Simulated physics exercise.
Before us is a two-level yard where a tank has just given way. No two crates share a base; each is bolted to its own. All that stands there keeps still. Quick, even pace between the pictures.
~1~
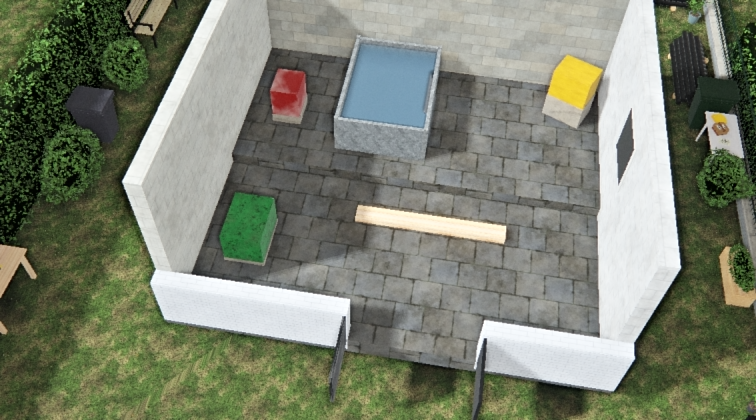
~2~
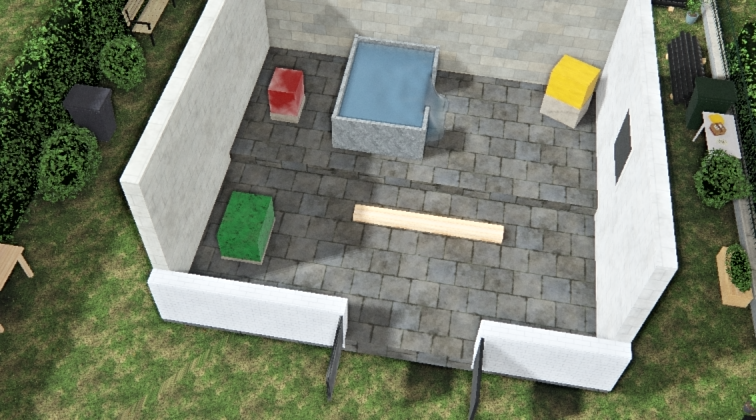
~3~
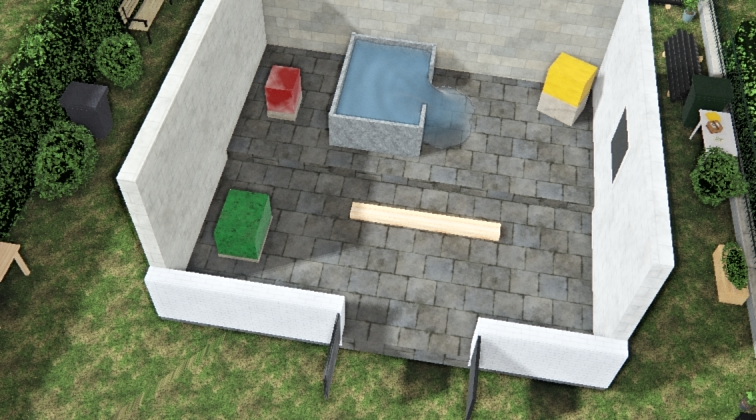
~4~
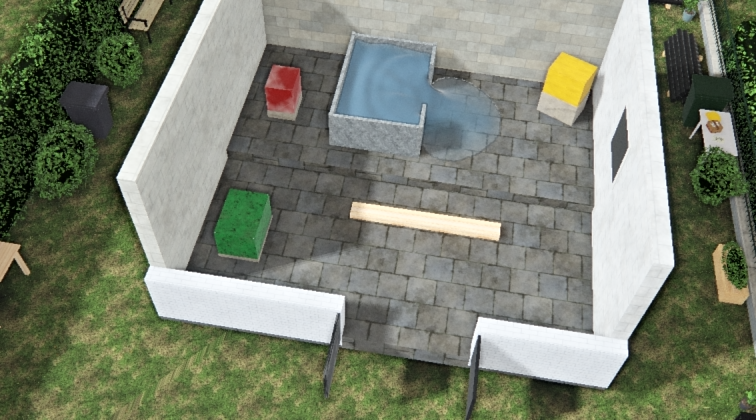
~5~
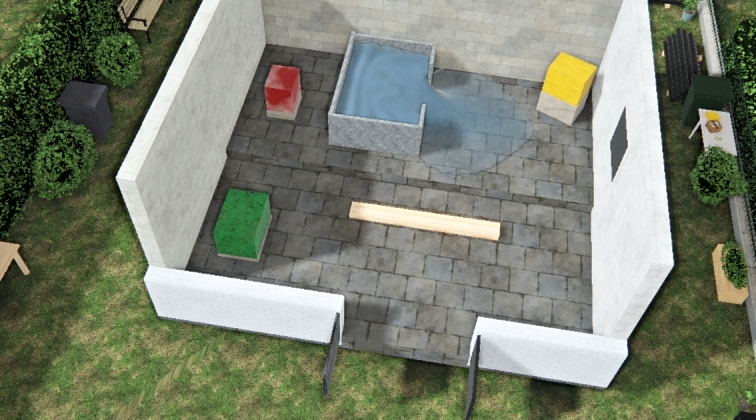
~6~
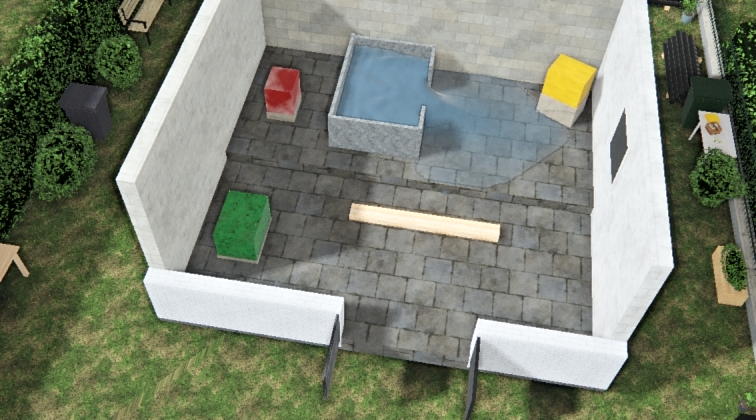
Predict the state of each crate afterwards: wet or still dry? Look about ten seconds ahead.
Outcome: The yellow crate avoids the water; the green crate meets the water; the red crate avoids the water.
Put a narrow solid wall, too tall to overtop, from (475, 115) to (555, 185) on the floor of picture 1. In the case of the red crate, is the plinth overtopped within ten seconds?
As for the red crate, it comes through dry.
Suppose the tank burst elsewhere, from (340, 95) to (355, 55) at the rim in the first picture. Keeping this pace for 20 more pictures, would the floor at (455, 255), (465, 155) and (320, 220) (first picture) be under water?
Going through them in turn: Still unsoaked, then still unsoaked, then reached by the flood.
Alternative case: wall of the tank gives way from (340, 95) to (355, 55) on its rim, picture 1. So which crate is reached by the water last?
My pick is the yellow one.
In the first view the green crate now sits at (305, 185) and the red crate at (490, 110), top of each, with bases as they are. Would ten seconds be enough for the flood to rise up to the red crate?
The red crate is flooded.
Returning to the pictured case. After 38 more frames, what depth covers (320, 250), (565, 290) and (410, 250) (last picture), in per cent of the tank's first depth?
Going in order, that's 4, 12 and 4 %.
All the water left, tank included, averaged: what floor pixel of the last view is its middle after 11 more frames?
Somewhere near (458, 127).
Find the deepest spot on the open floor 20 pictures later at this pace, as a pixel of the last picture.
Near (582, 362).
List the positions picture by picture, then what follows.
Still water in the tank at (390, 85), in the first frame.
The front is at (431, 139), out from the gap at (427, 105), in the second frame.
The front is at (458, 141), out from the gap at (424, 105), in the third frame.
Water pours out at (424, 105) and has run to (493, 136), in the fourth frame.
The front is at (526, 135), out from the gap at (424, 104), in the fifth frame.
Water pours out at (423, 106) and has run to (563, 138), in the sixth frame.
A moment on, water covers 25 % of the floor; the yellow crate water round its plinth, the green crate not reached, the red crate not reached.
Next, water covers 30 % of the floor; the yellow crate water round its plinth, the green crate not reached, the red crate not reached.
Then, water covers 40 % of the floor; the yellow crate water round its plinth, the green crate not reached, the red crate not reached.
Later, water covers 65 % of the floor; the yellow crate water round its plinth, the green crate water round its plinth, the red crate not reached.
In the end, water covers 80 % of the floor; the yellow crate stayed above the water, the green crate was topped, the red crate stayed above the water.
